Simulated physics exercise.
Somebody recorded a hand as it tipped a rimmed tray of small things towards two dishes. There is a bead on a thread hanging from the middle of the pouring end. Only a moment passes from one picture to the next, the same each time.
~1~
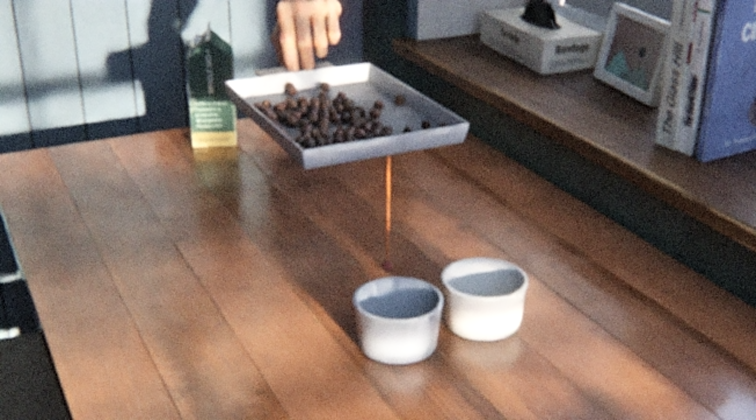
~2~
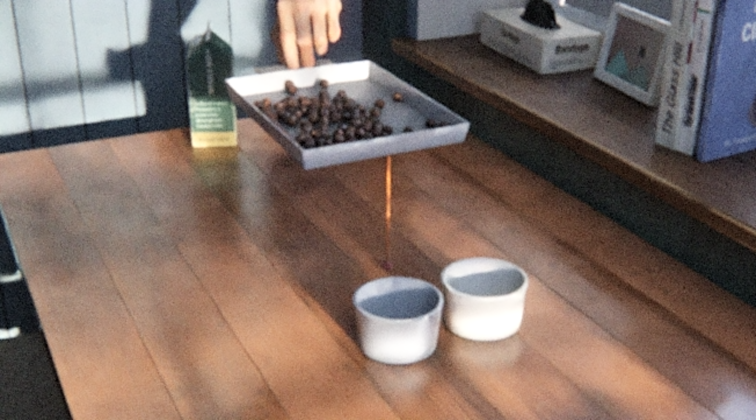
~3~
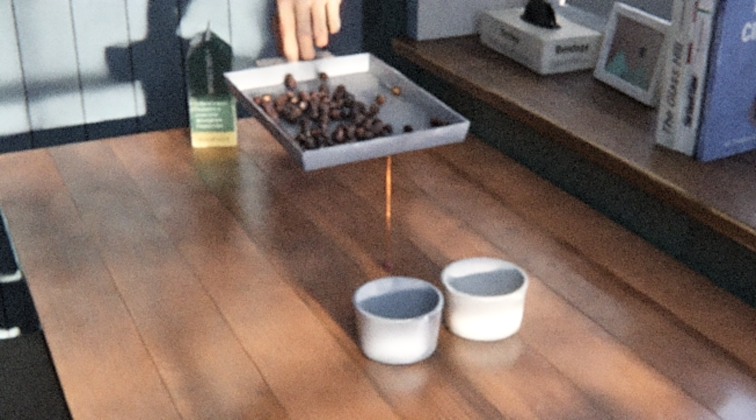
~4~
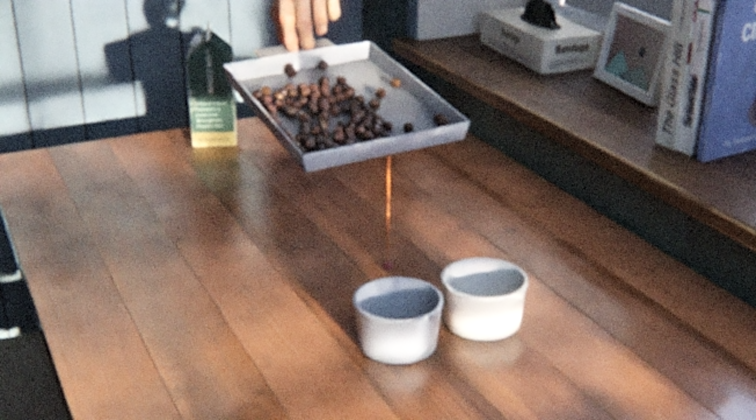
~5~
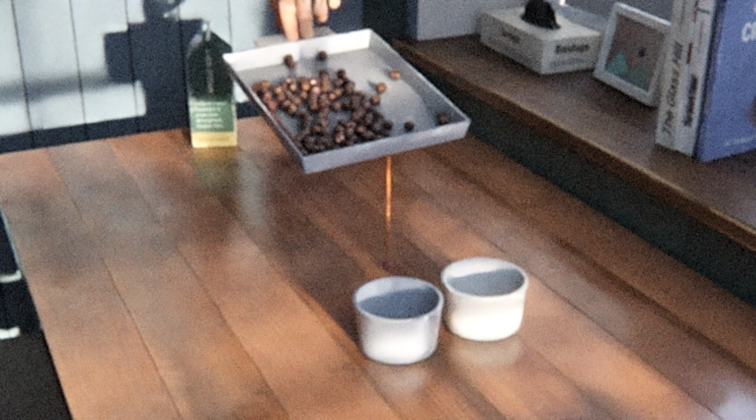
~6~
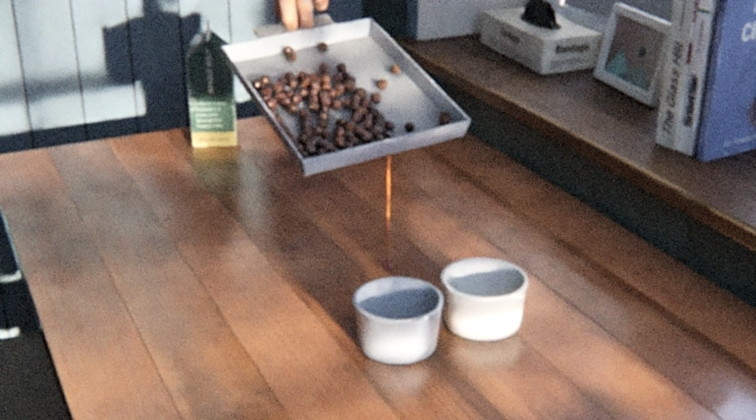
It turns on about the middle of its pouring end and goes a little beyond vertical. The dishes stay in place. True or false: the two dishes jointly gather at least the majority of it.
False, they gather a minority.
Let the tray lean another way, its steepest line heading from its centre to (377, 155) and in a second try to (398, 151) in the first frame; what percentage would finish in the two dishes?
In order, some 40 % and some 70 %.
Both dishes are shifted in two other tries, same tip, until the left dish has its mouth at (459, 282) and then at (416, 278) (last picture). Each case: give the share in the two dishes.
The first try gives 0 per cent, the second 0 per cent.
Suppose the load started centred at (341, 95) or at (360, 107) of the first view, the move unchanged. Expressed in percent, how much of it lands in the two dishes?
First try 20 %, second try 10 %.
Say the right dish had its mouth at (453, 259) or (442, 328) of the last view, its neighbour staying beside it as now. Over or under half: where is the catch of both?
Short of half, then short of half.
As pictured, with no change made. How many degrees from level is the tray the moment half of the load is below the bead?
I'd put it at about 95 degrees.
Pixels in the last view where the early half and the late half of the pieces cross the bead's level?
The early half goes through (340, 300), the late half through (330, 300).
Just after the last frame, tray tipped steeply; every one on the tray.
A moment on, tray tipped right over; roughly a third on the tray; just a few in the left dish; roughly a quarter outside both; roughly a third in the air.
Further on, tray tipped past a quarter turn; about a tenth in the left dish; the larger part outside both.
When it is over, tray tipped past a quarter turn; about a tenth in the left dish; not one in the right dish; the larger part outside both.
